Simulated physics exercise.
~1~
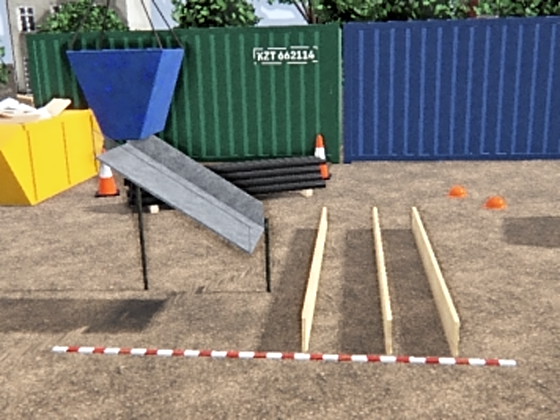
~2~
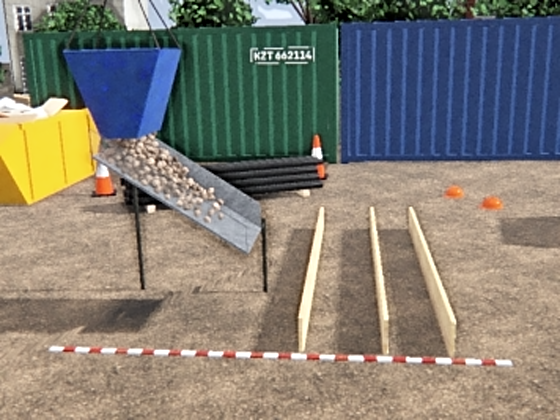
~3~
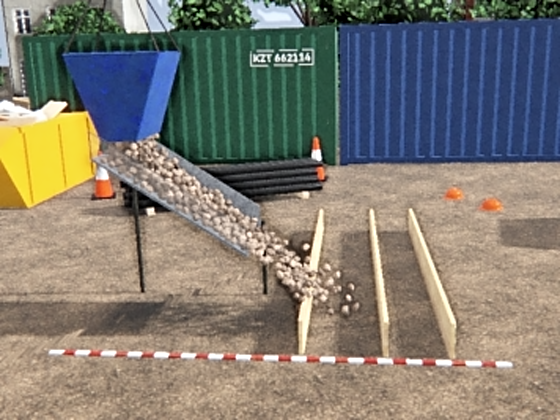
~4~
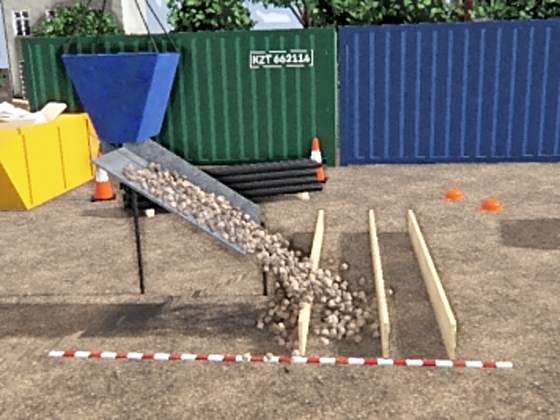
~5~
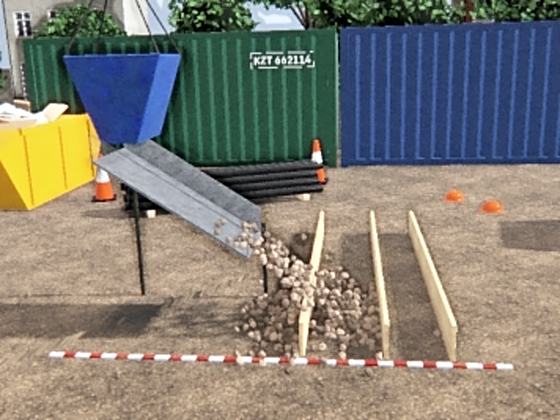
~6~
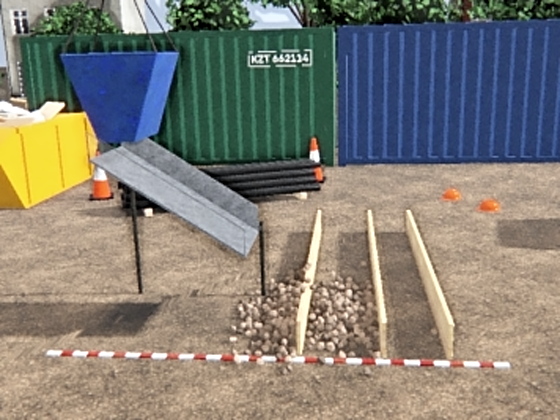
Green and blue shipping containers stand behind a dirt yard, seen from slightly above by a gently swaying camera. On the left, a blue skip hangs over a sloping grey steel chute, near a yellow container, black pipes and orange cones, while three wooden planks and a red-and-white staff lie to the right and in front. Brownish stones drop from the skip and slide down the chute. They pour off its lower end around the first plank, piling up on both sides as the steel empties. Finally, the stones rest split between the ground left of the planks and the left bay, leaving the right bay empty.
